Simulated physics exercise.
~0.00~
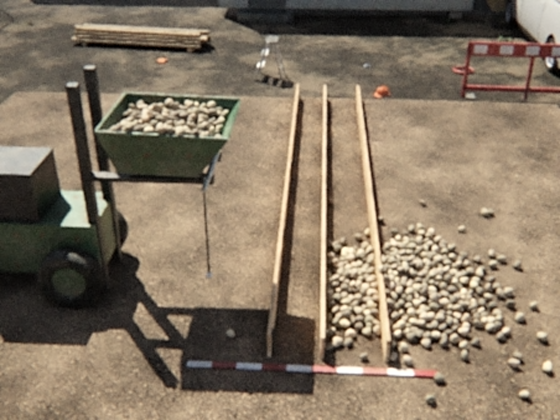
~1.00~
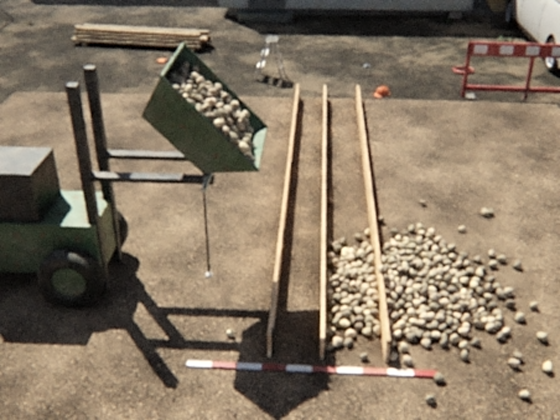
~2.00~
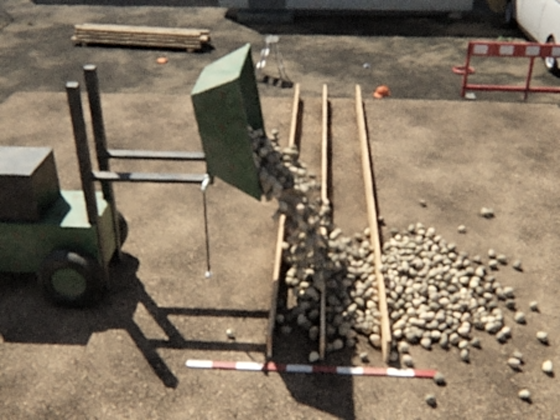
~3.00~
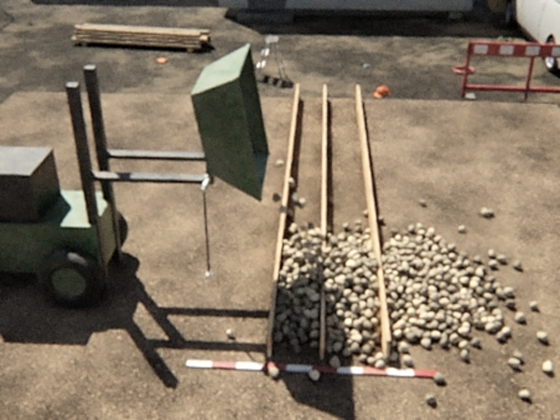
A green forklift tips its skip rightward, pouring all its stones among the wooden planks.
